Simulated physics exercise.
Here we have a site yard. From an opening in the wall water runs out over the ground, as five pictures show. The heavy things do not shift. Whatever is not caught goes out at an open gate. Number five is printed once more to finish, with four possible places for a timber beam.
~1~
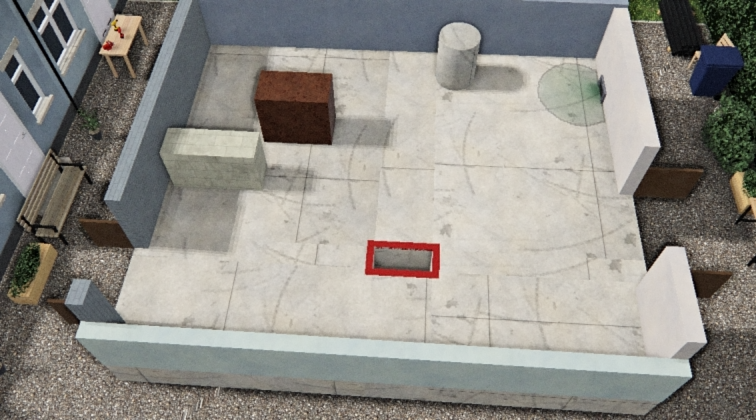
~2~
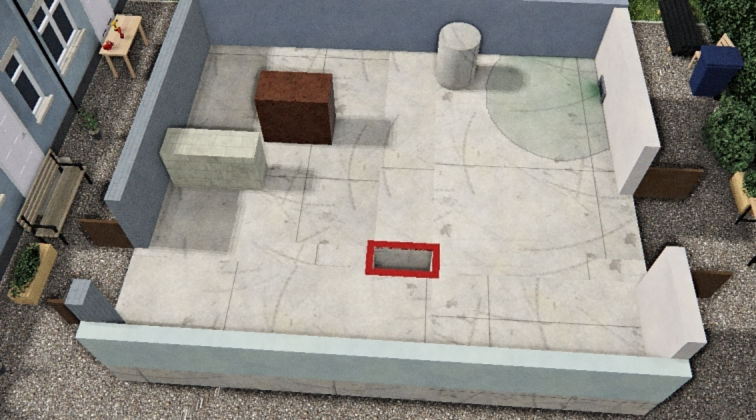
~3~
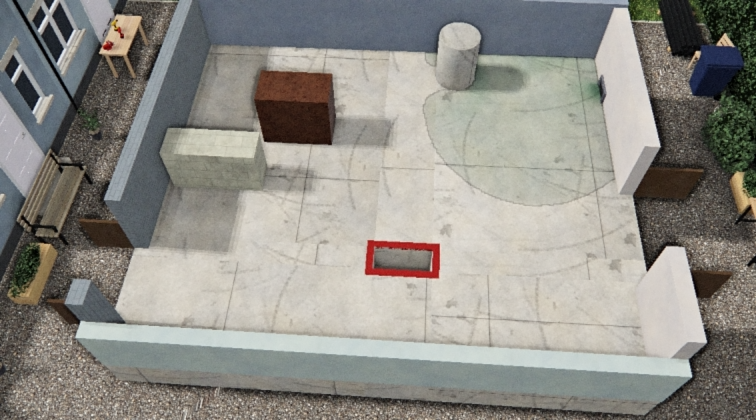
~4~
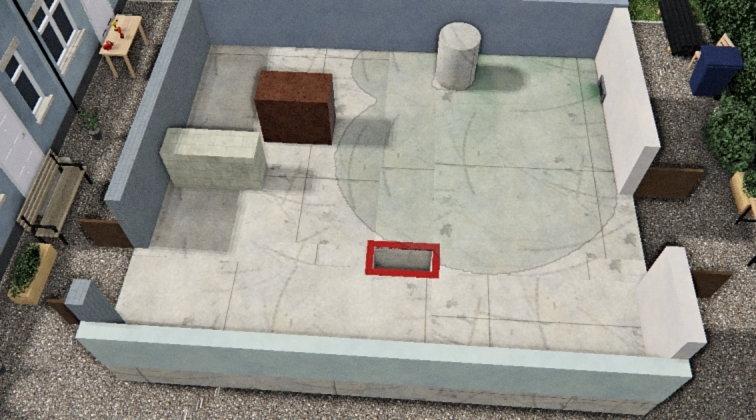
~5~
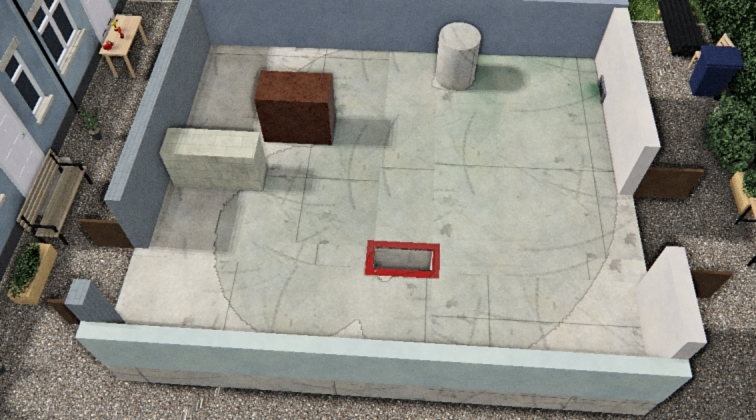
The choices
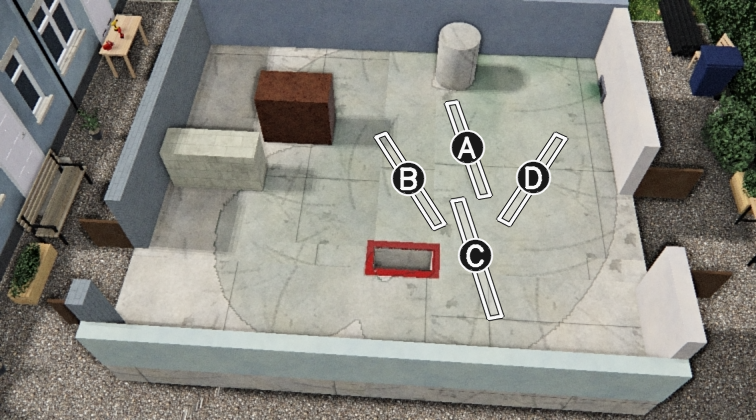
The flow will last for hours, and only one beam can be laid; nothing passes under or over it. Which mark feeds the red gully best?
Take D.
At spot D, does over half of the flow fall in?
No, it does not.
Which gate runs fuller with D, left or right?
The left gate.
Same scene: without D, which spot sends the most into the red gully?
Spot C.
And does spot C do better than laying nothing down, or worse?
Spot C is worse.
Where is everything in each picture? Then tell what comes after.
In the first picture, outfall at (603, 90); red gully at (403, 259); open gate at (138, 284); open gate at (626, 240); 3 % of the ground under water, visible out to (546, 98); red gully still dry.
In the second picture, 10 % of the ground under water, visible out to (489, 92); red gully still dry.
In the third picture, 20 % of the ground under water, visible out to (427, 61); red gully still dry.
In the fourth picture, 41 % of the ground under water, visible out to (353, 199); red gully still dry.
In the fifth picture, 67 % of the ground under water, visible out to (226, 281); red gully taking water.
In white, A from (451, 102) to (484, 196); B from (380, 135) to (439, 226); C from (457, 200) to (495, 317); D from (504, 221) to (560, 136).
Choosing A, about 8 % of the stream goes into the red gully, about 87 % out by the gates.
Choosing B, about 8 % of the stream goes into the red gully, about 85 % out by the gates.
Choosing C, about 15 % of the stream goes into the red gully, about 81 % out by the gates.
Choosing D, about 24 % of the stream goes into the red gully, about 73 % out by the gates.
